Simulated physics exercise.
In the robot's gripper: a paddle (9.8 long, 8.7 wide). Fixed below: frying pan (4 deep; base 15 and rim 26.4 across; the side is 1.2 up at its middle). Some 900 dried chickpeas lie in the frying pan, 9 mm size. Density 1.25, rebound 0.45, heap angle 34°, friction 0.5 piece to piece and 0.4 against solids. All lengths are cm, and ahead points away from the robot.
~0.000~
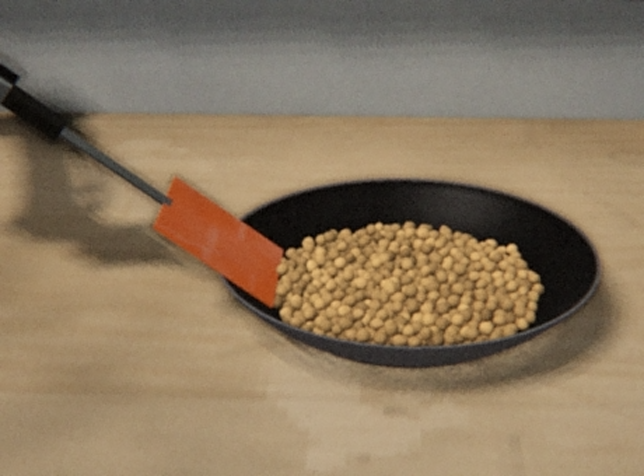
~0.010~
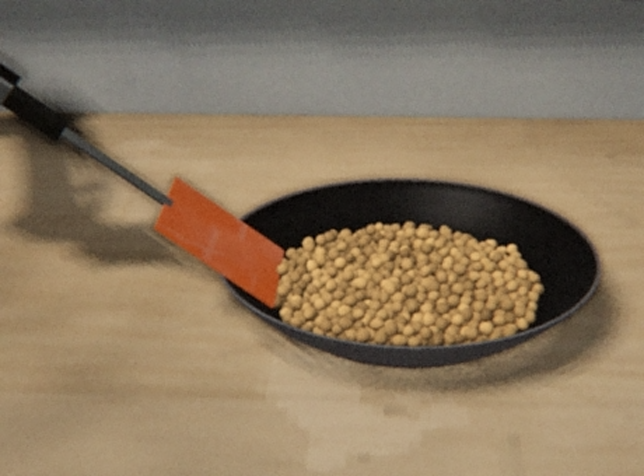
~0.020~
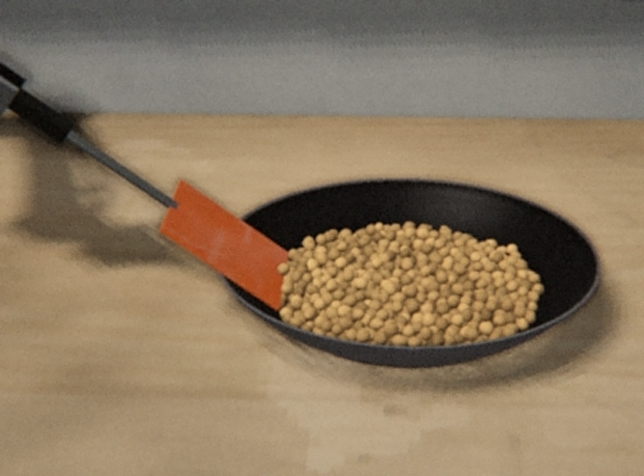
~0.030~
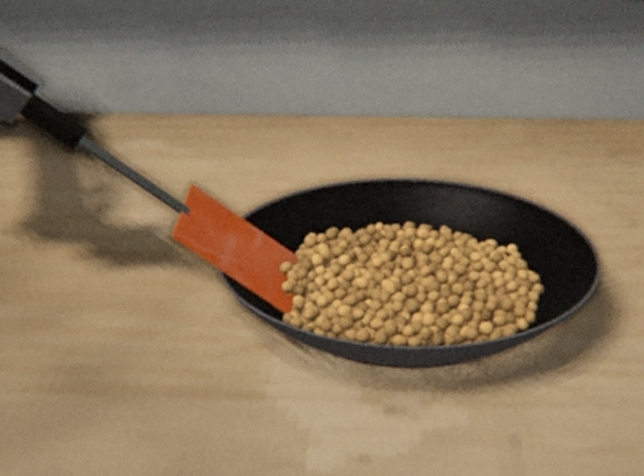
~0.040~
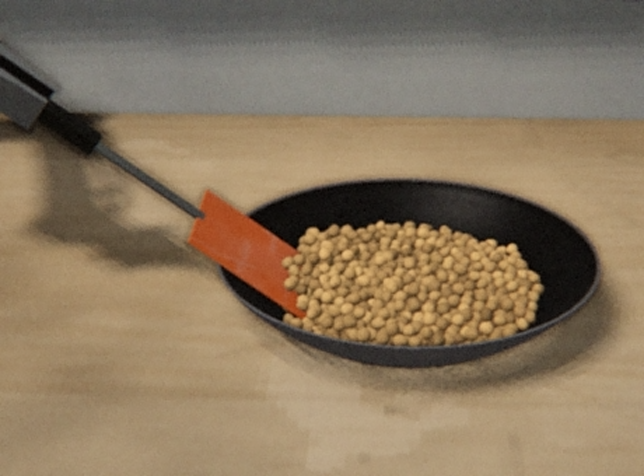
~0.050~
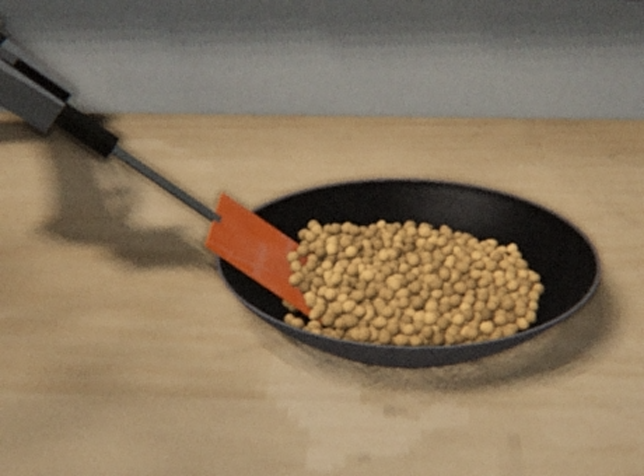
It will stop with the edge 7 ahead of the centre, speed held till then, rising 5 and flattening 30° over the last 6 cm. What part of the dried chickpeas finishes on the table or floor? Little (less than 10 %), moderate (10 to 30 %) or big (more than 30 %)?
Answer: Moderate; 10 to 30 % of the dried chickpeas finish on the table or floor.
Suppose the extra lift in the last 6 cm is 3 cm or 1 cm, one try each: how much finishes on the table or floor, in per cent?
About 10 and 5 per cent.
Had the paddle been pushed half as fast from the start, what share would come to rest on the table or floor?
Then about 5 per cent.
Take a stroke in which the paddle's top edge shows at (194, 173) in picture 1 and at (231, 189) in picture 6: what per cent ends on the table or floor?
Some 15 per cent.
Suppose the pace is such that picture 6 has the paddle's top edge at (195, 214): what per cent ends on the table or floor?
Some 10 per cent.
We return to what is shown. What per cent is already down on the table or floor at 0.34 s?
Some 15 per cent.
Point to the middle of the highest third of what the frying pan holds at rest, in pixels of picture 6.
Around (521, 276).
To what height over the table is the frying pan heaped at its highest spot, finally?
About 5.0 cm.
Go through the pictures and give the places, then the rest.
The first picture shows paddle top edge at (165, 201), sloping 37°; upper third of the load around (406, 276), from x 280 to 540, top at y 225; 900 in the frying pan.
The second picture shows paddle top edge at (166, 202), sloping 37°; upper third of the load around (406, 276), from x 280 to 540, top at y 225.
The third picture shows paddle top edge at (171, 204), sloping 37°; upper third of the load around (406, 276), from x 280 to 540, top at y 225.
The fourth picture shows paddle top edge at (182, 209), sloping 37°; upper third of the load around (402, 275), from x 285 to 540, top at y 225.
The fifth picture shows paddle top edge at (198, 215), sloping 37°; upper third of the load around (401, 274), from x 285 to 540, top at y 225.
The sixth picture shows paddle top edge at (214, 218), sloping 37°; upper third of the load around (396, 271), from x 285 to 540, top at y 225; 900 in the frying pan.
By 0.09 s, sloping 37°, highest piece 6 above the table; 900 in the frying pan.
By 0.12 s, sloping 29°, highest piece 7 above the table; 899 in the frying pan, 1 on the blade or in flight.
By 0.34 s, sloping 7°, highest piece 7 above the table; 739 in the frying pan, 126 on the table or floor, 35 on the blade or in flight.
By 1.39 s, sloping 7°, highest piece 4 above the table; 737 in the frying pan, 163 on the table or floor.
Final count, 737 in the frying pan, 163 on the table or floor. That is 18 % on the table or floor.
